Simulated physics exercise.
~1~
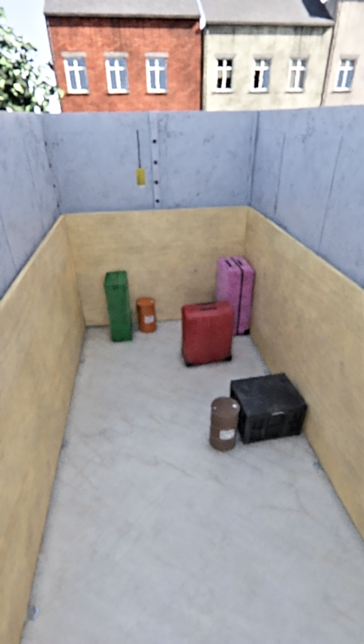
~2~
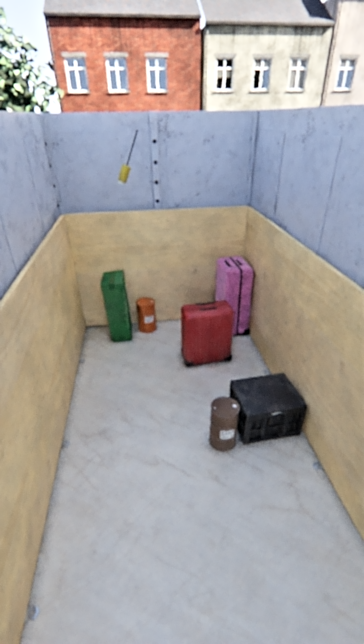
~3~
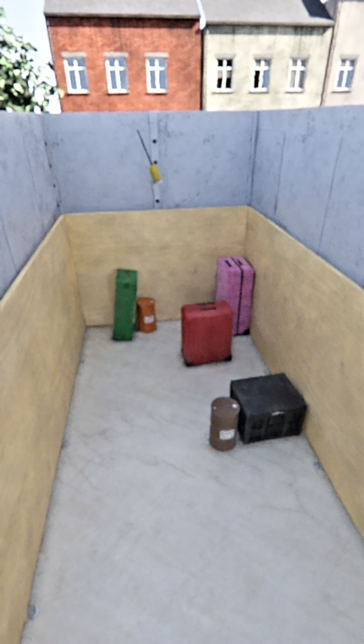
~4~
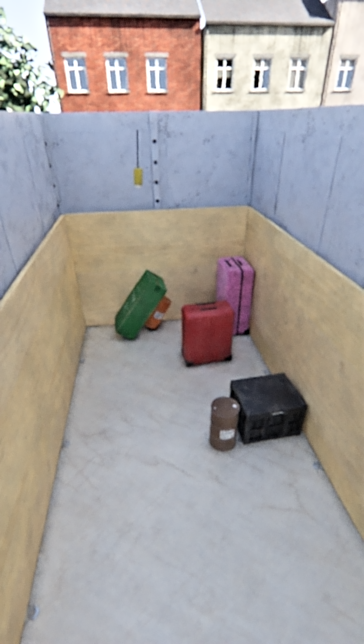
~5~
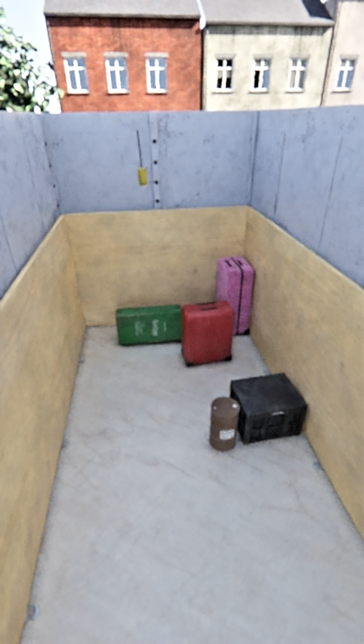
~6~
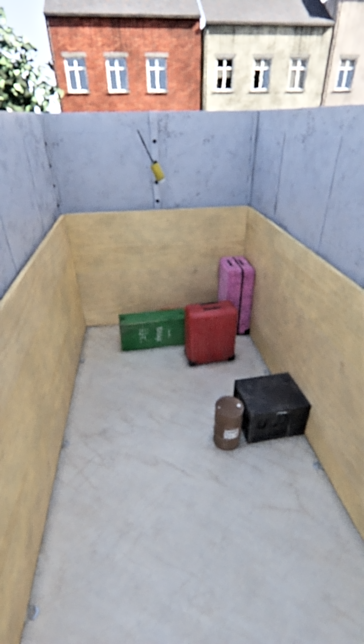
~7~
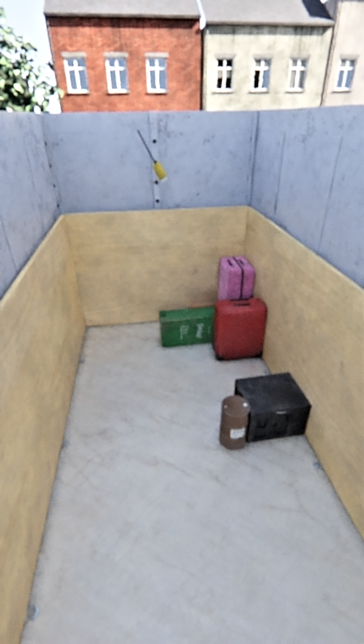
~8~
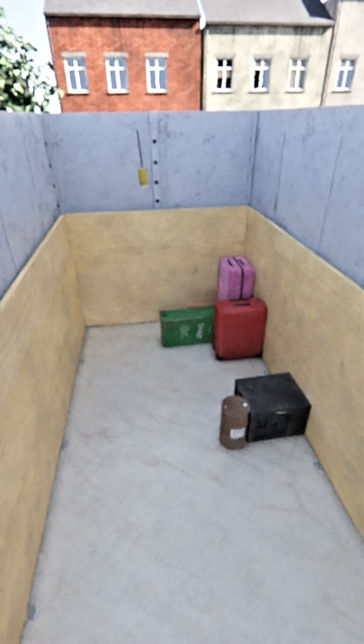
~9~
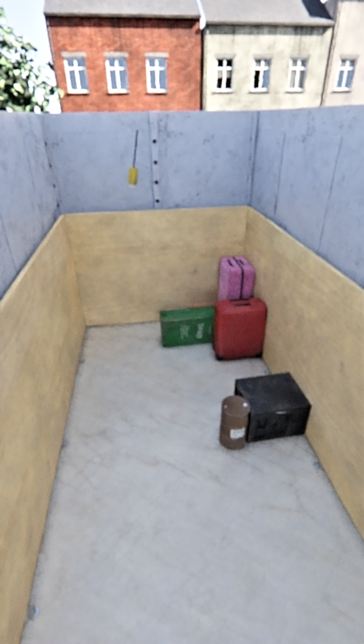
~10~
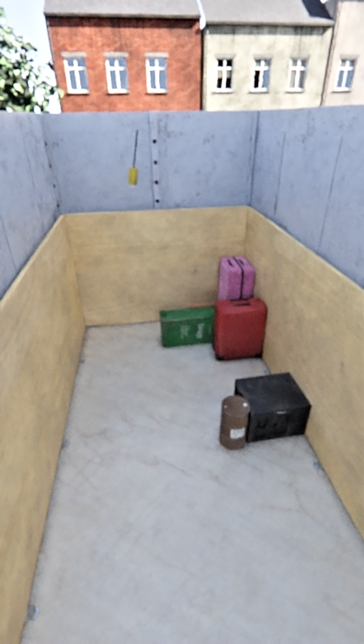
To begin with, a green box, a small orange canister, a red case, a pink case, a black chest and a brown canister stand in a walled load bay, while a yellow tag swings on the front wall. The green box leans to the right and tips against the orange canister, which tilts too. Both go over, and the green box lies on its side, hiding the canister. Next the green box and the red case slide right, and the brown canister shifts slightly. At the end the red case stands before the pink case, with the green box lying beside it.
